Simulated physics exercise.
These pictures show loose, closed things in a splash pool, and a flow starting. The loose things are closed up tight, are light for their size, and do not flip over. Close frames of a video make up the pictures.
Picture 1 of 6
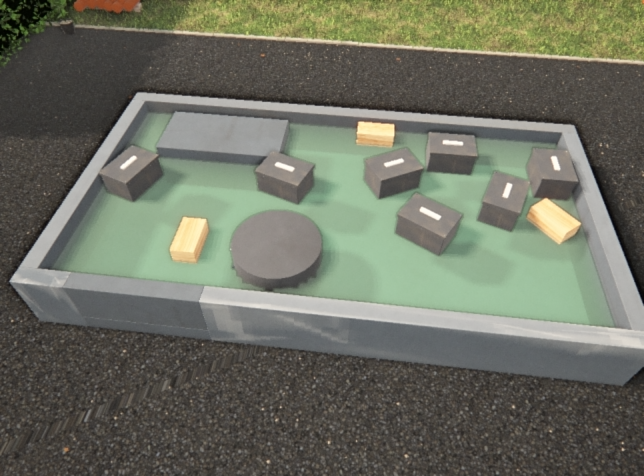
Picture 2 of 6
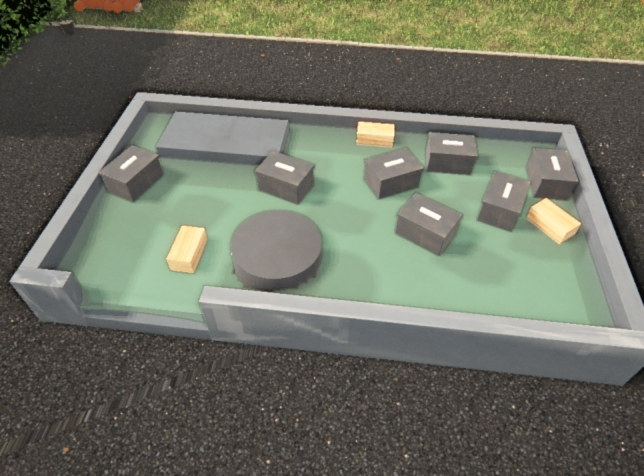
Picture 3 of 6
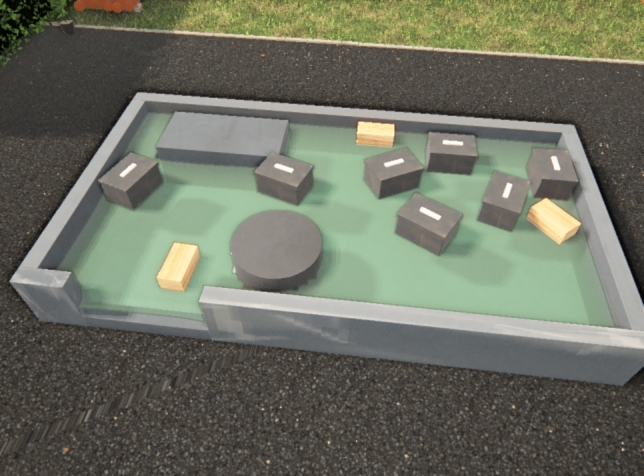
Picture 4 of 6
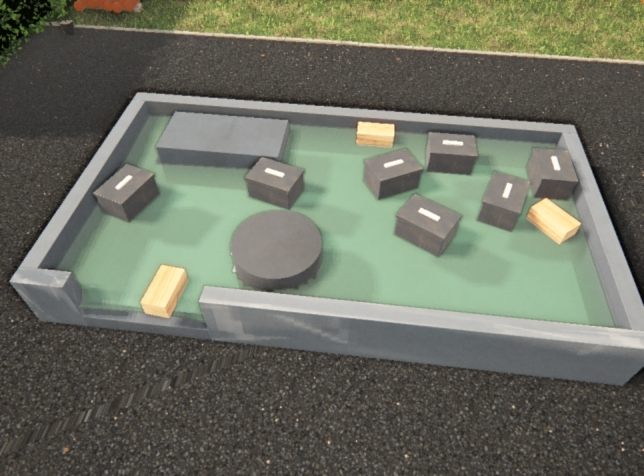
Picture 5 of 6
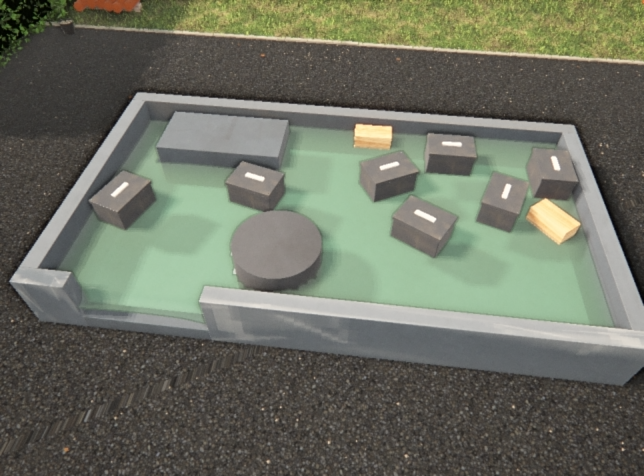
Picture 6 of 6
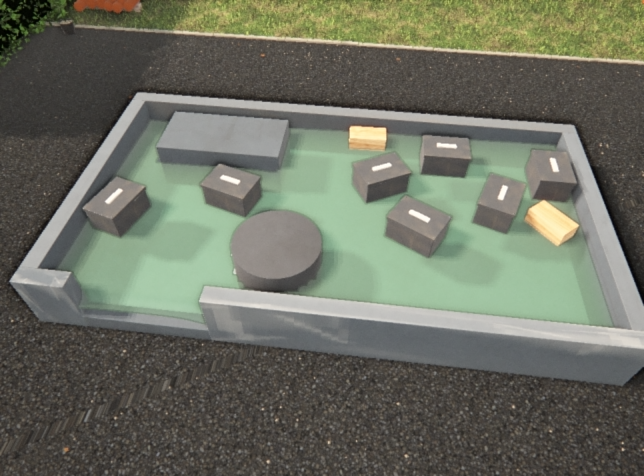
A shallow rectangular pool with grey walls and greenish water sits on dark asphalt beside a strip of grass, seen from above by a still camera. Seven dark boxes with pale labels and three light wooden ones float around a dark round platform and a grey slab. A gap opens in the near-left wall, the closest wooden box drifts out of view there, and several dark boxes slide slowly leftward.
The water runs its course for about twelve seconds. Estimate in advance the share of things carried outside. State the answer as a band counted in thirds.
Answer: Between one and two thirds.
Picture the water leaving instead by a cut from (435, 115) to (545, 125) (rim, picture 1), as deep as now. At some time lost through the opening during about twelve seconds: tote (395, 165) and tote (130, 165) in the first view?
One after the other: Escapes, never escapes.
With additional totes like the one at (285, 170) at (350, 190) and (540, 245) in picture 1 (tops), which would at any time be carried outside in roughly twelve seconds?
In the order listed: Flushed away, then held back.
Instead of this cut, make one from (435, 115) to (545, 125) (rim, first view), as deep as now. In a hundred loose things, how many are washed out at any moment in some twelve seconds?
I'd put it at 80 %.
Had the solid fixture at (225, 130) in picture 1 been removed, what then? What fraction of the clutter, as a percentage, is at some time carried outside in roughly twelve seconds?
Roughly 30 per cent.
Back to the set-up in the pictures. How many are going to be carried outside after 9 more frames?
All told, it is 3.
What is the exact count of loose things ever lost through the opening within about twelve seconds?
The figure is 4.
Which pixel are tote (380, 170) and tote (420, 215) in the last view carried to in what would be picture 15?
Expect the tops close to (290, 182) and (361, 209).
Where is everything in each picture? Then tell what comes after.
A tote at (285, 168) floats; a tote at (129, 164) floats; 0 of 10 have shifted, in the first frame.
A tote at (285, 168), afloat; a tote at (129, 164) floats; 1 of 10 have shifted, in the second frame.
A tote at (284, 169), afloat; a tote at (129, 171) floats, close to its start; 1 of 10 have shifted, in the third frame.
A tote at (275, 174) floats, close to its start; a tote at (124, 183), afloat, close to its start; 3 of 10 have shifted, in the fourth frame.
A tote at (255, 178), afloat, close to its start; a tote at (120, 190), afloat, close to its start; 3 of 10 have shifted, in the fifth frame.
A tote at (231, 181) floats, a stride from its start; a tote at (115, 197) floats, a stride from its start; 6 of 10 have shifted, in the sixth frame.
A moment on, 1 of 10 are out; 9 afloat.
Next, 3 of 10 are out; 7 afloat.
Later, 3 of 10 are out; 7 afloat.
In the end, 4 of 10 are out; 6 afloat.
